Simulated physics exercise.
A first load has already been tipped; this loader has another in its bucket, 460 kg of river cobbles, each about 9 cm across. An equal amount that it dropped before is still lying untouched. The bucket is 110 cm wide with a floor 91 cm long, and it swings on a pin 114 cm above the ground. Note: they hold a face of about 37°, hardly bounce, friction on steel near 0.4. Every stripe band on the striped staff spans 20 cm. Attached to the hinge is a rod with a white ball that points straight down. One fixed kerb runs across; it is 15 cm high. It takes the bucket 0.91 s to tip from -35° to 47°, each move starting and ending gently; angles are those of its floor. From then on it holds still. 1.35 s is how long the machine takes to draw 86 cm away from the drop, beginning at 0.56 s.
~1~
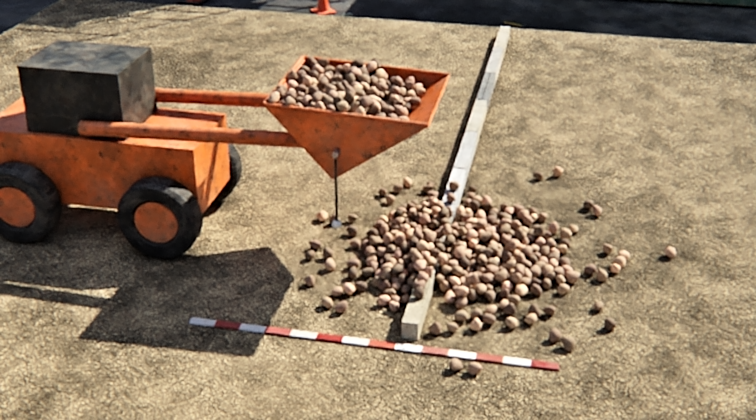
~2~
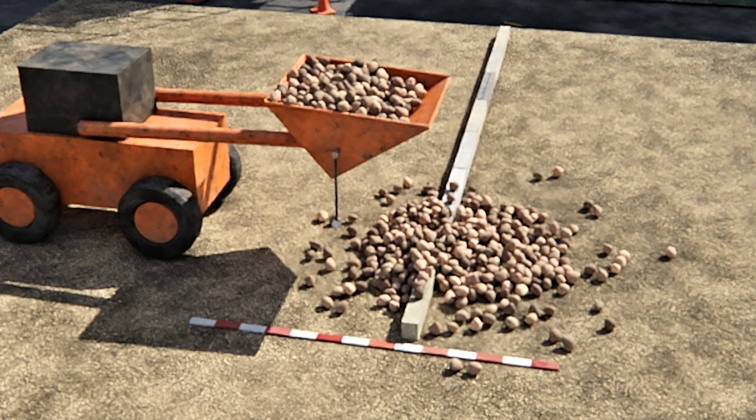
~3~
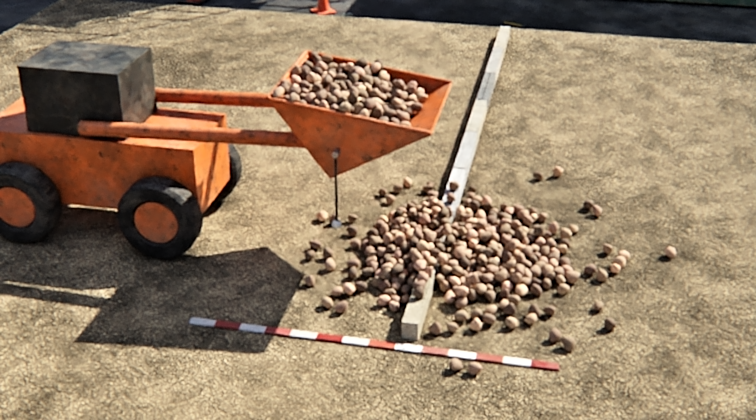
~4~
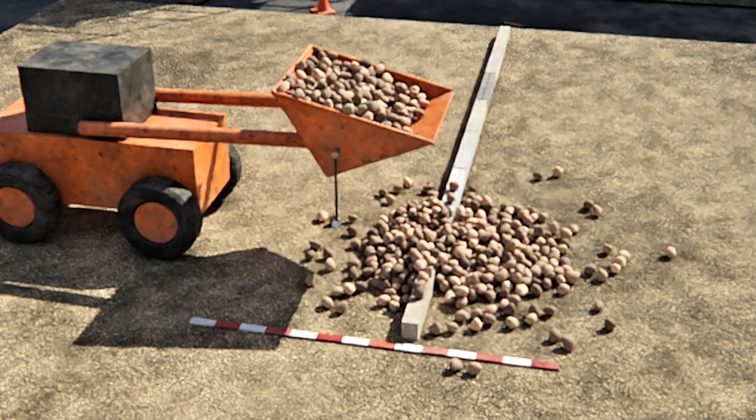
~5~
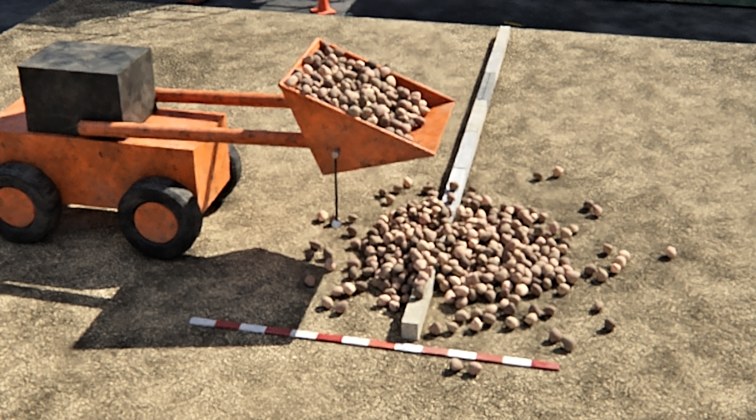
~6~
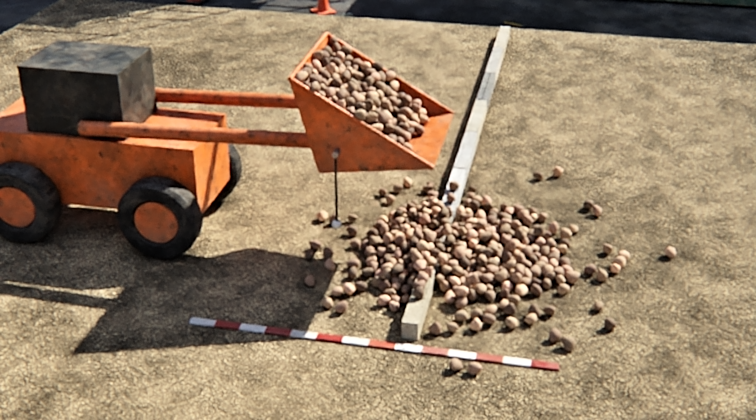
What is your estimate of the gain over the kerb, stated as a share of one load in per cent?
My estimate is 24 per cent of one load.
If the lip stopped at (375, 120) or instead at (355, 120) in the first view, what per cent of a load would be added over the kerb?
Case one about 0 %, case two about 0 %.
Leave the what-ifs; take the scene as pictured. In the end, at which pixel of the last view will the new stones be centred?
Centre at roughly (397, 239).
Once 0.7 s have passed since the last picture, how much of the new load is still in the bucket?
It holds some 30 percent.
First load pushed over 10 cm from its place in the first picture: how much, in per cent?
Near 15 per cent, I reckon.
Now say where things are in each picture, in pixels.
In the first picture, lip at (428, 126), floor tilted -35°, highest stones at (340, 69). The earlier load is highest near (428, 237), 25 cm above ground level, 44 % on this side of the kerb, 56 % over the kerb.
In the second picture, lip at (429, 128), floor tilted -34°, highest stones at (332, 69).
In the third picture, lip at (431, 134), floor tilted -30°, highest stones at (317, 66).
In the fourth picture, lip at (433, 143), floor tilted -24°, highest stones at (316, 63).
In the fifth picture, the bucket is at -16°, its lip at (434, 155); the top of the load is at (323, 57).
In the sixth picture, lip at (433, 168), floor tilted -8°, highest stones at (331, 53).
Then, 0.3 s after the last picture the floor is at 34°; in per cent of one load, 100 in the bucket, 44 on this side of the kerb, 56 over the kerb; the foremost stones are at (619, 273).
Then, 0.7 s after the last picture the floor is at 47°; in per cent of one load, 30 in the bucket, 109 on this side of the kerb, 61 over the kerb; the foremost stones are at (619, 273).
Then, 2.0 s after the last picture the floor is at 47°; in per cent of one load, 0 in the bucket, 119 on this side of the kerb, 81 over the kerb; the foremost stones are at (621, 278).
Then, 4.8 s after the last picture the floor is at 47°; in per cent of one load, 0 in the bucket, 119 on this side of the kerb, 81 over the kerb; the foremost stones are at (621, 278). Net gain over the kerb, 24.
